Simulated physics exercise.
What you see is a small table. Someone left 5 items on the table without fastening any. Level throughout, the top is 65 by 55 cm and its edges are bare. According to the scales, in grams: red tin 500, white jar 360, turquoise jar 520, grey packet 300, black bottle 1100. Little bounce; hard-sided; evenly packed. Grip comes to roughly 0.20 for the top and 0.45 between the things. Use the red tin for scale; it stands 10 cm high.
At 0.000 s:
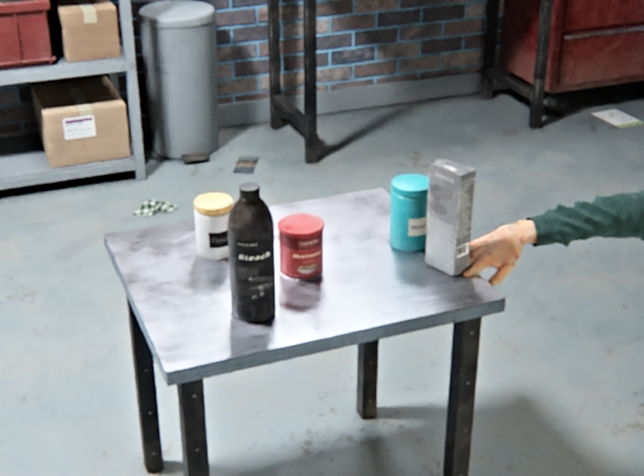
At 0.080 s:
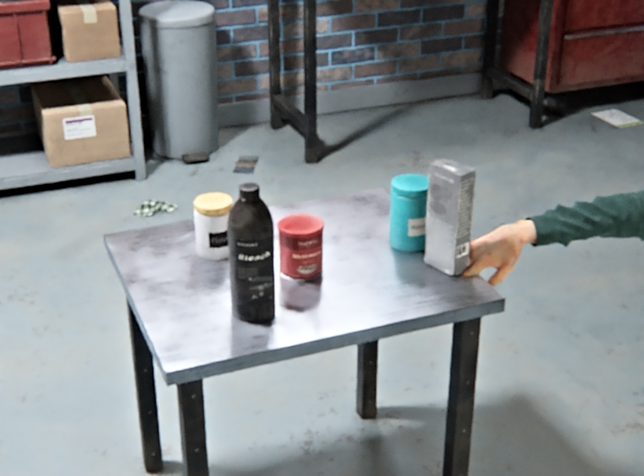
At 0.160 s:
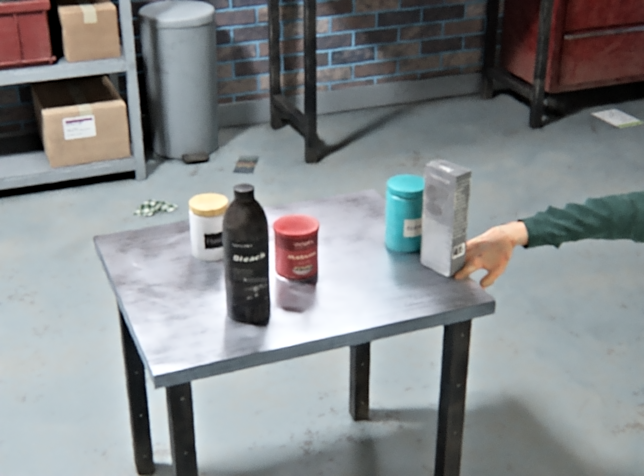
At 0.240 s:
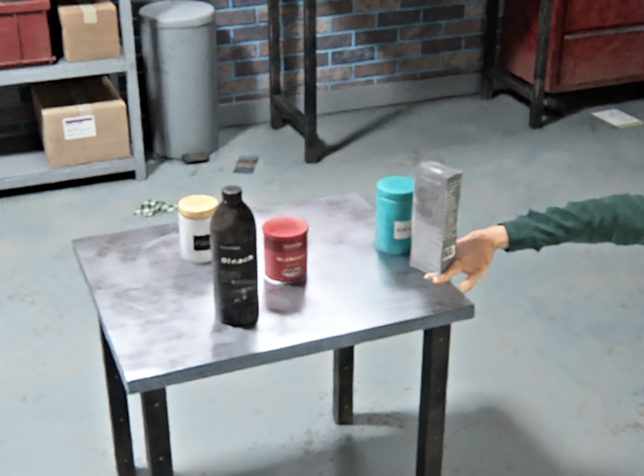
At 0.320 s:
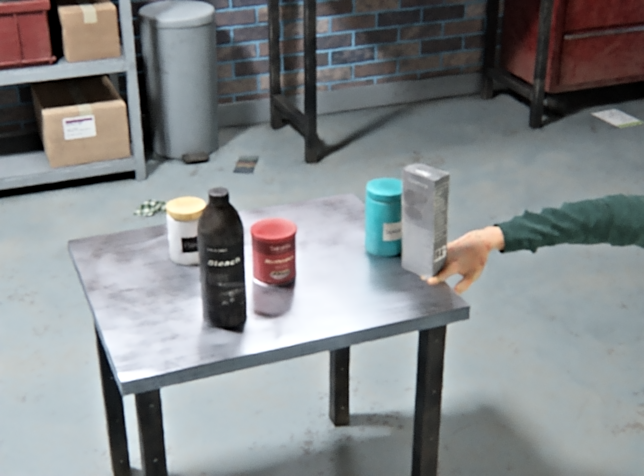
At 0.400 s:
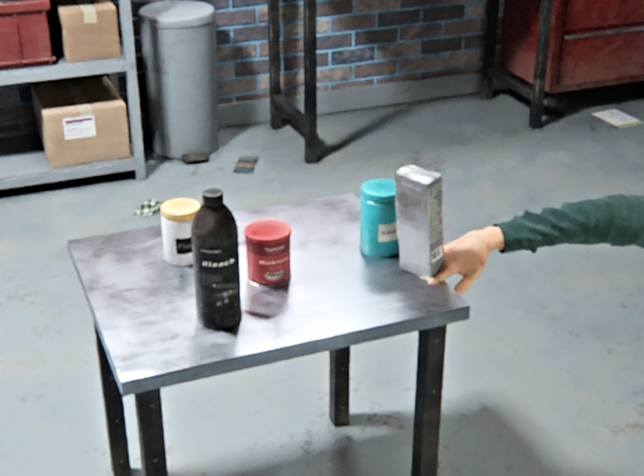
The footage shows a green-sleeved hand at the right edge of a small table holding five containers; the table shifts a short way left, then the items slide slightly left across its top, the grey packet leaning a little.
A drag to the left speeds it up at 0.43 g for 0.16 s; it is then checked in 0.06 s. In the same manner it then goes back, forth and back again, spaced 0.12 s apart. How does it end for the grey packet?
The grey packet goes down.
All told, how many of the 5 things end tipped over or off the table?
The count is 1.
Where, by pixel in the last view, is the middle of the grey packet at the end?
Somewhere around (425, 274).
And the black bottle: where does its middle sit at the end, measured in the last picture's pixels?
(244, 252), roughly.
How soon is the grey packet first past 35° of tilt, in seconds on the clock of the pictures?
About 0.6 seconds.
Around 0.70 s, grey packet on its side near (432, 273); white jar shifted 2 cm; red tin shifted 2 cm.
Around 1.10 s, table 8 cm from its start; grey packet on its side near (400, 279).
Finally (2.0 s), on their side or leaning hard on the table, grey packet; the other 4 still in place (within 5 cm). In the last view, grey packet near (425, 274).
